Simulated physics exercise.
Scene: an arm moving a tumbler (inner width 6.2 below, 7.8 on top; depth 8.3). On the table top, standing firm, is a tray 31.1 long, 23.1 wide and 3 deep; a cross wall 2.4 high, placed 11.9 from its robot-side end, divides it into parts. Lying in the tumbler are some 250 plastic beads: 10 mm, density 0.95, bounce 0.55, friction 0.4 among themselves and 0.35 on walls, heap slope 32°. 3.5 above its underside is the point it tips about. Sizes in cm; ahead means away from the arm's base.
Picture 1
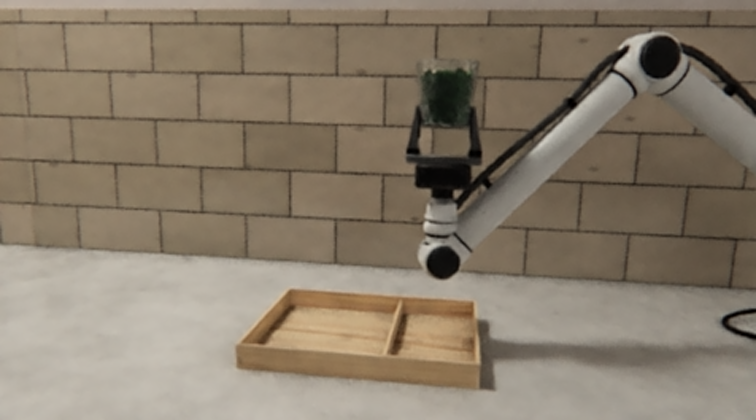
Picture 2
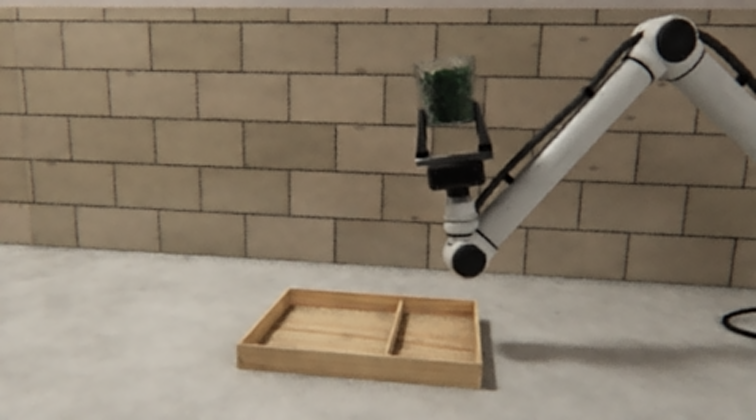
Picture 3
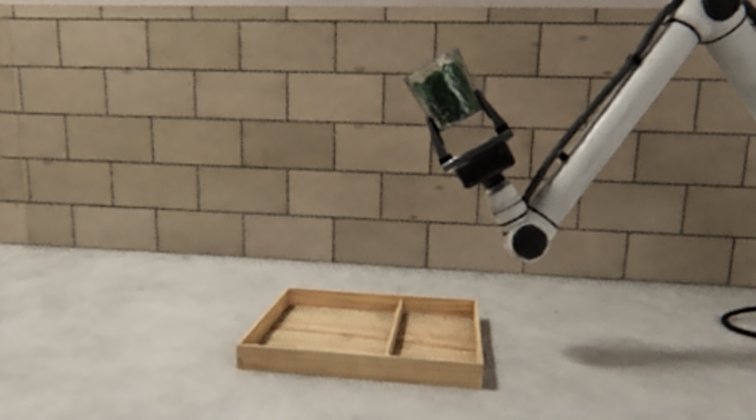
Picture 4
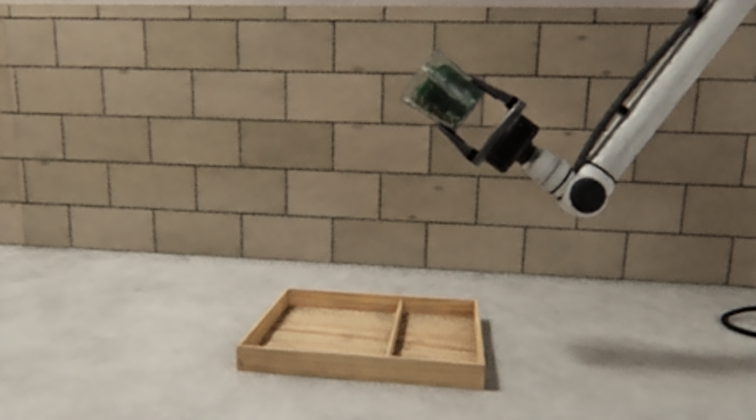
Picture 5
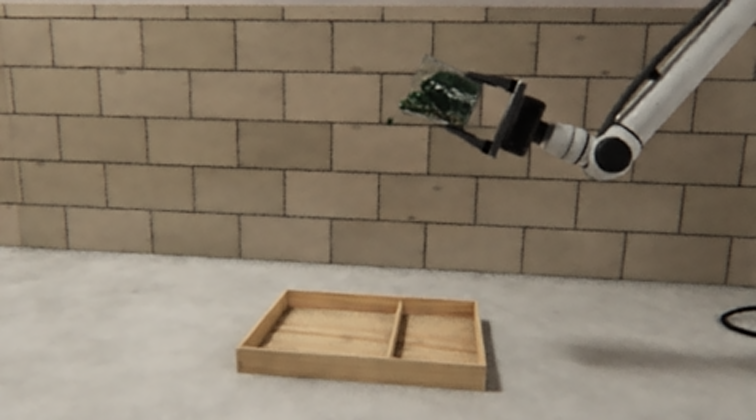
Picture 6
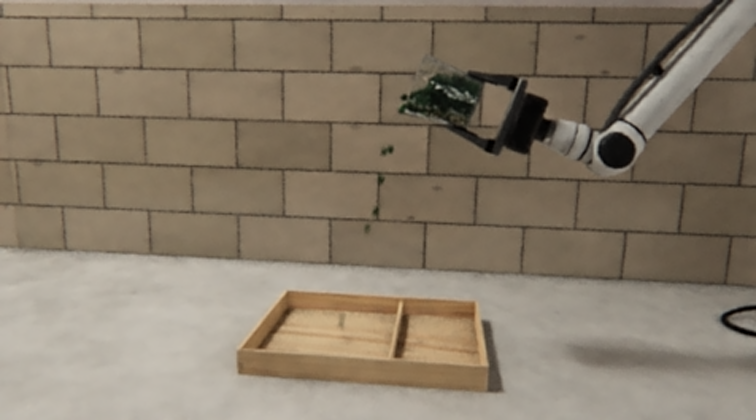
A robot arm held up a clear tumbler of dark green beads, then tilted it steadily to the left until a few beads dropped out toward the divided wooden tray below.
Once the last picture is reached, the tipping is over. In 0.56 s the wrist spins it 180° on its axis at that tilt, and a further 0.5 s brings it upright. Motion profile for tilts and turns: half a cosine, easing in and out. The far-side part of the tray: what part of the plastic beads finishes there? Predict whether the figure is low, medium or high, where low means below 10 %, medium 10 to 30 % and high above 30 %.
Medium.
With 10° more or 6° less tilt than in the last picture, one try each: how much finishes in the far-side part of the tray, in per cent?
Roughly 40 % on the first try and 5 % on the second.
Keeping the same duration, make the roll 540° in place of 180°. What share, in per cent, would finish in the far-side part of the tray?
Then roughly 15 per cent.
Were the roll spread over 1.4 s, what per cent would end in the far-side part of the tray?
Then roughly 20 per cent.
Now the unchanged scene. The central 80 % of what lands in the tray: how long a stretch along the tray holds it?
About 14 cm.
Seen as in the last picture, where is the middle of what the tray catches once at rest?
Near (328, 345).
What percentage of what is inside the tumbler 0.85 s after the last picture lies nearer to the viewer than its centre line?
The answer works out at some 55 percent.
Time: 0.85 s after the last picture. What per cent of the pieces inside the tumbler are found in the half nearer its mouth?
Near 40 per cent lies in the mouth half.
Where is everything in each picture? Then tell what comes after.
In the first picture, tumbler middle at (446, 95), upright; upper third of the load around (446, 82), from x 425 to 470, top at y 70; 246 in the tumbler.
In the second picture, tumbler middle at (447, 94), tipped 9°; upper third of the load around (448, 81), from x 425 to 470, top at y 70.
In the third picture, tumbler middle at (446, 93), tipped 31°; upper third of the load around (449, 81), from x 415 to 475, top at y 65.
In the fourth picture, tumbler middle at (445, 94), tipped 55°; upper third of the load around (446, 83), from x 415 to 475, top at y 70.
In the fifth picture, tumbler middle at (445, 96), tipped 71°; upper third of the load around (449, 86), from x 390 to 475, top at y 75; 245 in the tumbler, 1 in flight or on a rim.
In the sixth picture, tumbler middle at (446, 96), tipped 72°; upper third of the load around (450, 87), from x 340 to 475, top at y 75; 240 in the tumbler, 1 in the far-side part, 5 in flight or on a rim.
Then, 0.42 s later, tipped 72°, highest piece 38 above the table; 222 in the tumbler, 10 in the far-side part, 1 in the robot-side part, 13 in flight or on a rim.
Then, 0.85 s later, tipped 27°, highest piece 39 above the table; 202 in the tumbler, 33 in the far-side part, 1 on the table or floor, 10 in flight or on a rim.
Then, 1.26 s later, upright, highest piece 40 above the table; 202 in the tumbler, 41 in the far-side part, 3 on the table or floor.
Then, 1.96 s later, upright, highest piece 40 above the table; 202 in the tumbler, 41 in the far-side part, 3 on the table or floor.
At rest, 202 in the tumbler, 41 in the far-side part, 3 on the table or floor. That is 17 % in the far-side part of the tray.
